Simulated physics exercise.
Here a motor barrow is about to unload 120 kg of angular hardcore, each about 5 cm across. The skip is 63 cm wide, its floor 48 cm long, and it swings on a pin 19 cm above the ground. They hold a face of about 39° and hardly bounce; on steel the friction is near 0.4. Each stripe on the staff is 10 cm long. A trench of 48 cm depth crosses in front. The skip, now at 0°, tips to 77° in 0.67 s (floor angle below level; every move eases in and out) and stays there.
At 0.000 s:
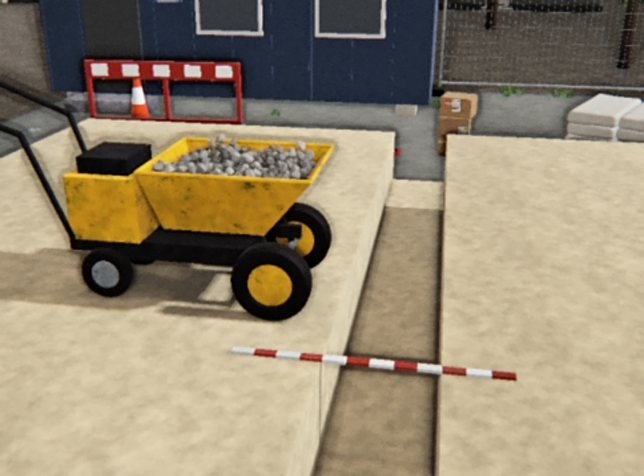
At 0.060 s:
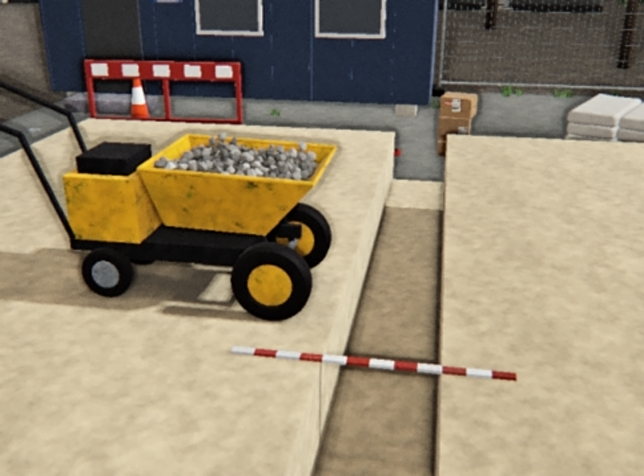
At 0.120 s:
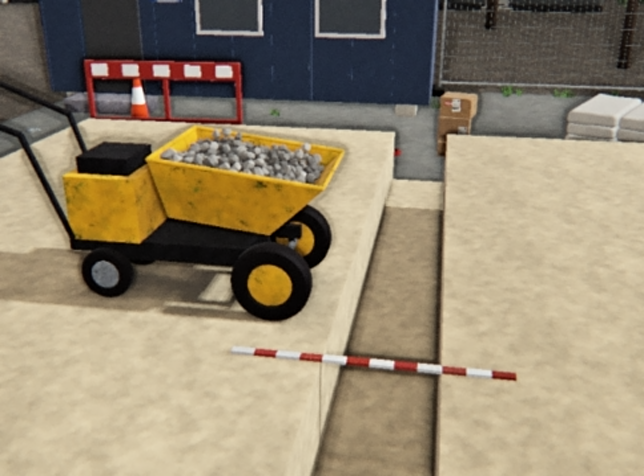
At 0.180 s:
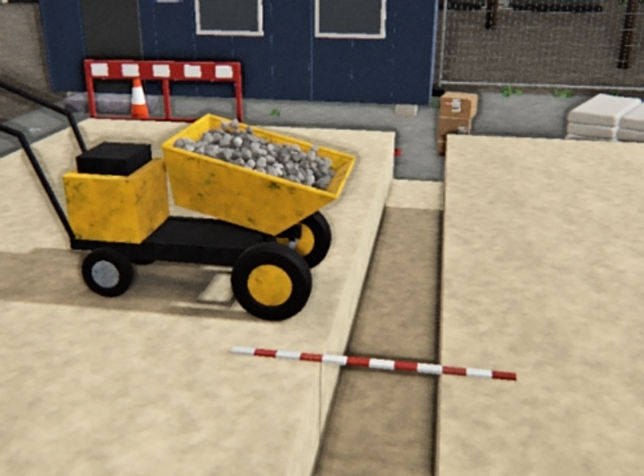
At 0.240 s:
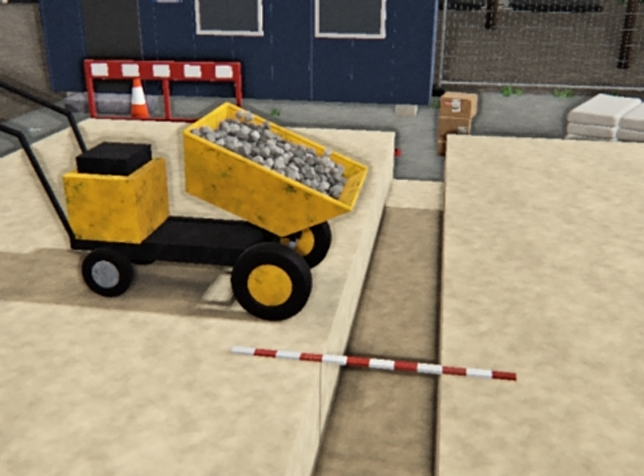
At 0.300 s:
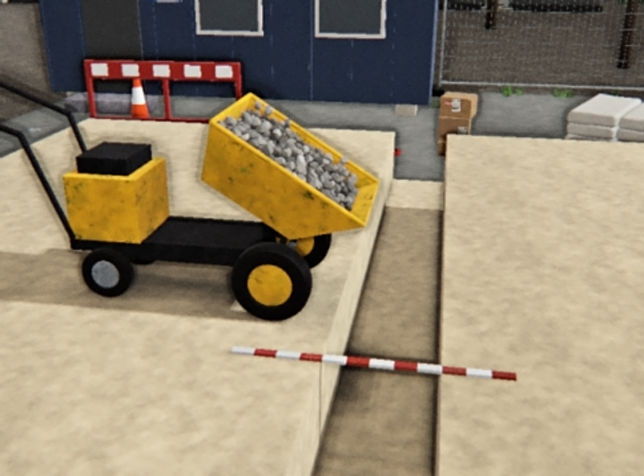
The clip shows a yellow motor barrow loaded with grey stones standing beside a trench, a red-and-white staff in front; its skip starts level, then tilts steadily forward to the right, its rear rising while the wheels stay still.
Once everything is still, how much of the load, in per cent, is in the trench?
Close to 77 in a hundred.
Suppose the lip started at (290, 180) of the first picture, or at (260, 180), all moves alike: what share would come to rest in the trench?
Near 95 per cent from the first place, 100 from the second.
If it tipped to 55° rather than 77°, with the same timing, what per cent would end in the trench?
In that case some 30 per cent.
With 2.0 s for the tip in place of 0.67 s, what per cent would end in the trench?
Then about 95 per cent.
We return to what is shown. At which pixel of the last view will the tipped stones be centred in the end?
Their middle is at about (418, 371).
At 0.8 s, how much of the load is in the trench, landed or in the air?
About 35 per cent by then.
After 0.5 s the floor is at 65°; 100 % in the skip; the foremost stones are at (393, 251).
After 0.8 s the floor is at 77°; 54 % in the skip, 36 % in the trench, 10 % past the trench; the foremost stones are at (472, 310).
After 1.1 s the floor is at 77°; 10 % in the skip, 67 % in the trench, 24 % past the trench; the foremost stones are at (632, 326).
After 3.1 s the floor is at 77°; 0 % in the skip, 77 % in the trench, 23 % past the trench; the foremost stones are past the picture's edge.
